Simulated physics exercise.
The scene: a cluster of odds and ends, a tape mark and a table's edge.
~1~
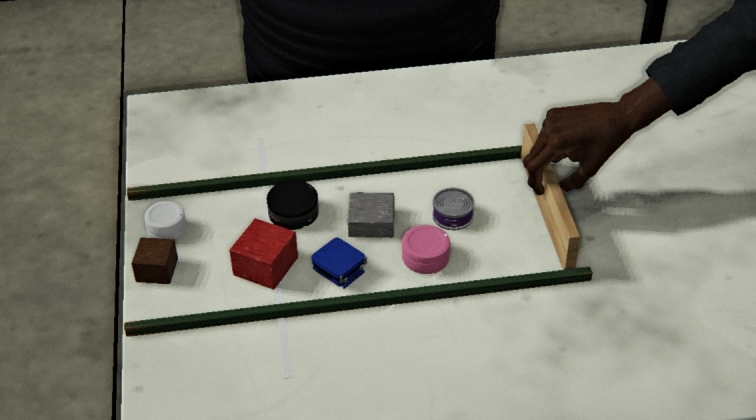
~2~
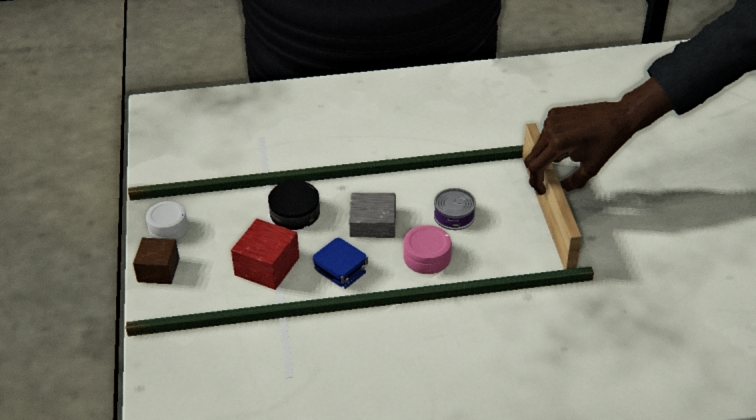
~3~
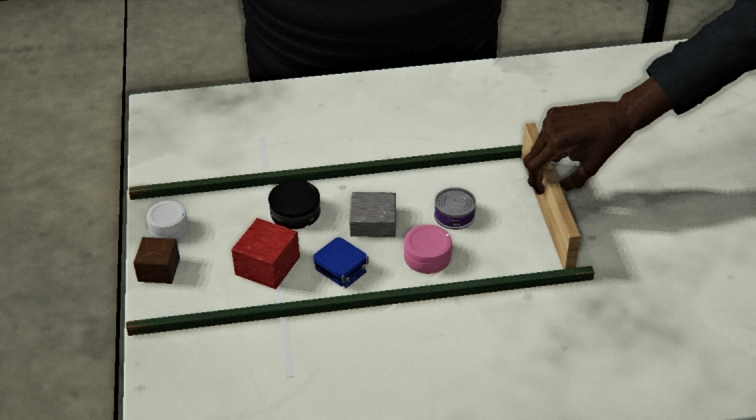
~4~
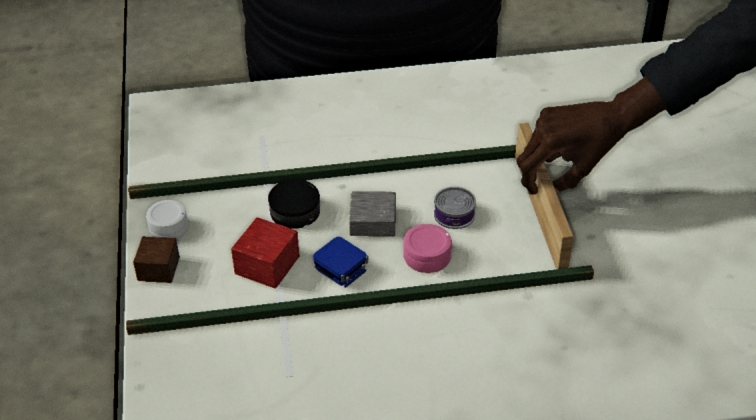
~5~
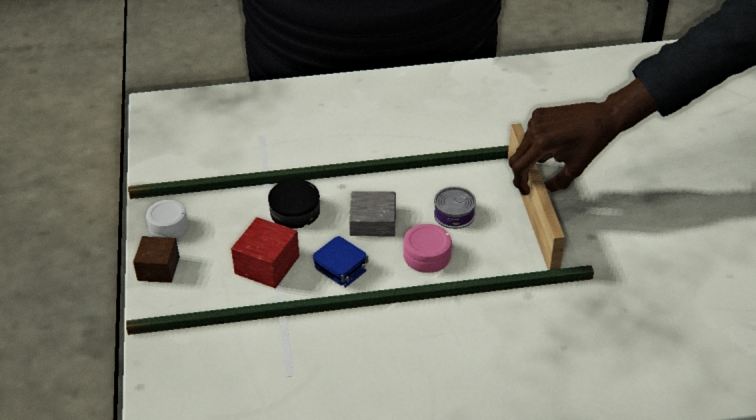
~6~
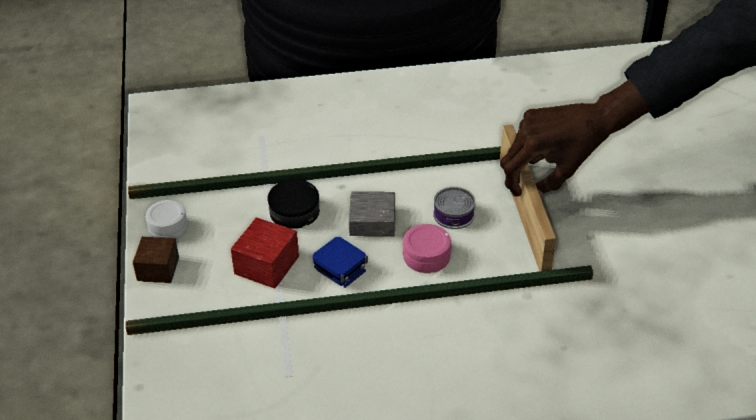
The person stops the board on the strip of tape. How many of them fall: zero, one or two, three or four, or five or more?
Zero.
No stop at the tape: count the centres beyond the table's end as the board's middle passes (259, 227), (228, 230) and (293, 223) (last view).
0, 2 and 0.
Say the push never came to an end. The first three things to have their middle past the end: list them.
First the brown block, then the white lid, then the black tub.
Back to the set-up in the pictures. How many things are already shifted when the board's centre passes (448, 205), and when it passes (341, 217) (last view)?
The counts are 1 and 6.
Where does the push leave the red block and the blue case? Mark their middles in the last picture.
They finish at roughly (198, 254) and (219, 289) respectively.
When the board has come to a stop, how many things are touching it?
It's 2.
Soon after, none off yet; brown block at rest near (156, 259); white lid at rest near (167, 221); red block at rest near (266, 253).
After that, none off yet; brown block at rest near (156, 259); white lid at rest near (167, 221); red block at rest near (262, 252).
In the end, the number that fall off is zero.
